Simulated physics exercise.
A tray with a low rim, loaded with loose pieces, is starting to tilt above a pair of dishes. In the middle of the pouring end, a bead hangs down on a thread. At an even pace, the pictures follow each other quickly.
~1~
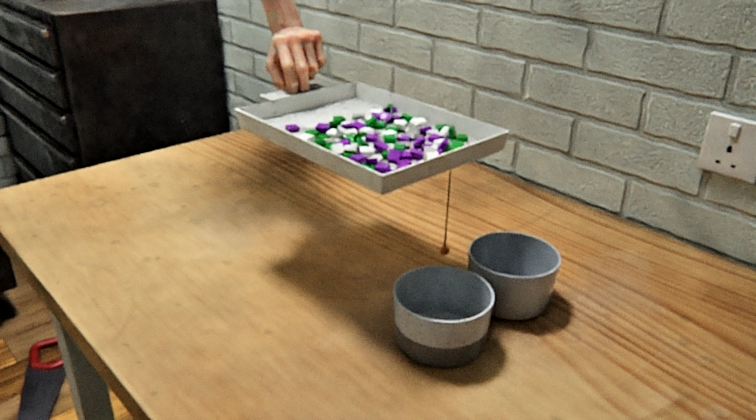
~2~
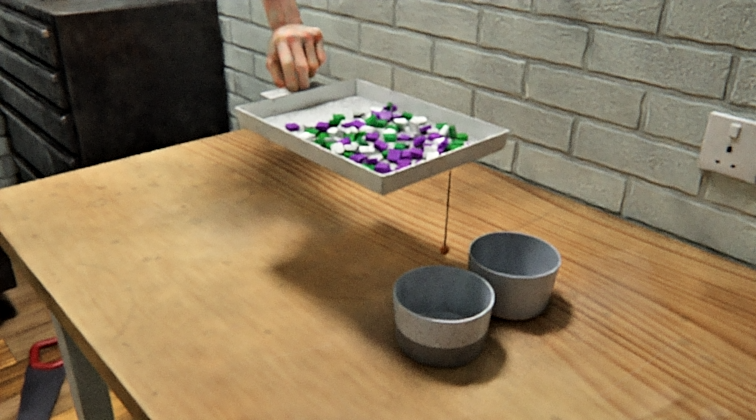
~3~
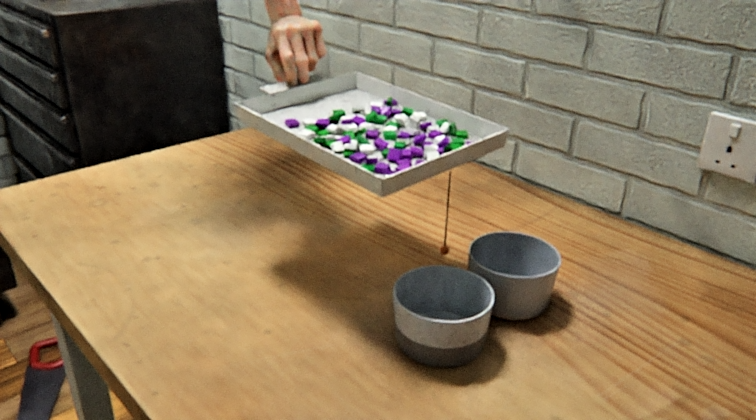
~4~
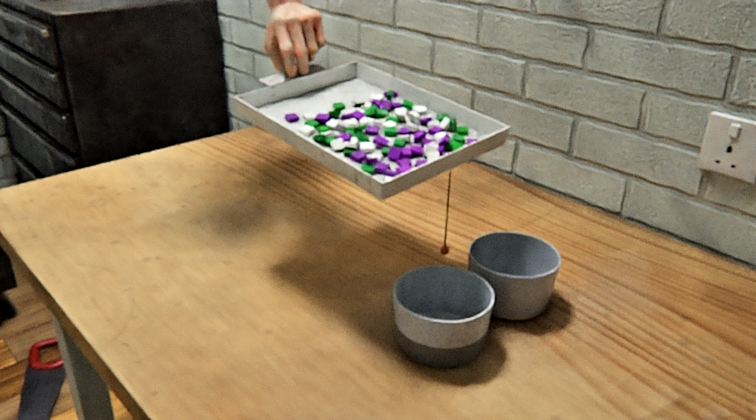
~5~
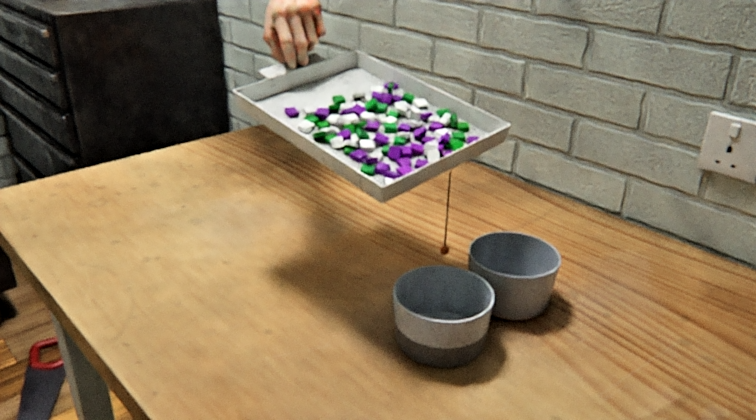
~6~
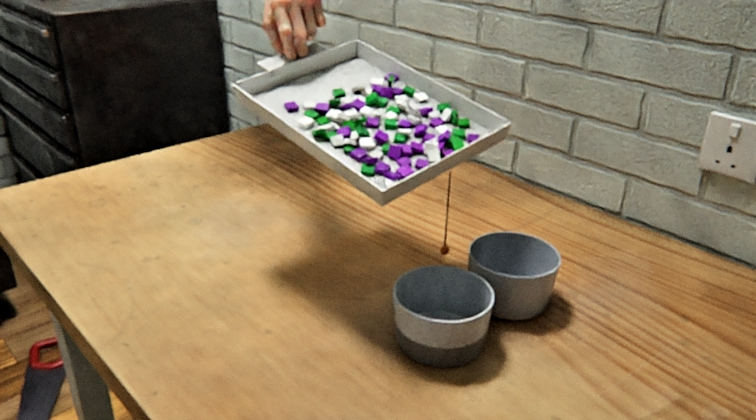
Wooden workbench by a brick wall, a hand raising the back of a tray of coloured tiles, tilting it slightly above two grey dishes.
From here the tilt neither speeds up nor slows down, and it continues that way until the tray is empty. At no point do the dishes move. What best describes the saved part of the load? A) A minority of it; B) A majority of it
(A) A minority of it.
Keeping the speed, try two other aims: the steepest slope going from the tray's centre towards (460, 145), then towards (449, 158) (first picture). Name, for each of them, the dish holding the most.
The first place favours the right of the two, the second the right of the two.
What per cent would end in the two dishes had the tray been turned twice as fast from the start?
About 30 %.
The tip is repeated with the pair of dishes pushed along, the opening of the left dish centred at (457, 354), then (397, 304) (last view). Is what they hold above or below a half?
Held in all, by try: A smaller portion, then a larger portion.
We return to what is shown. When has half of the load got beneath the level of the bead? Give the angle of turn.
Near 95 degrees.
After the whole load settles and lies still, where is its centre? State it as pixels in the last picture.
Near pixel (395, 337).
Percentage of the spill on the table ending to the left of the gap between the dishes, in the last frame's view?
About 100 percent of the spill.
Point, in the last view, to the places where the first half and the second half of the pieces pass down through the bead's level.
Earlier half at (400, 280), later half at (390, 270).
Just after the last frame, tray tipped steeply; every one on the tray.
A moment on, tray tipped right over; roughly half on the tray; about a tenth in the left dish; about a tenth outside both; roughly a quarter in the air.
Further on, tray tipped past a quarter turn; roughly a third in the left dish; roughly two thirds outside both.
When it is over, tray tipped past a quarter turn; roughly a third in the left dish; not one in the right dish; roughly two thirds outside both.
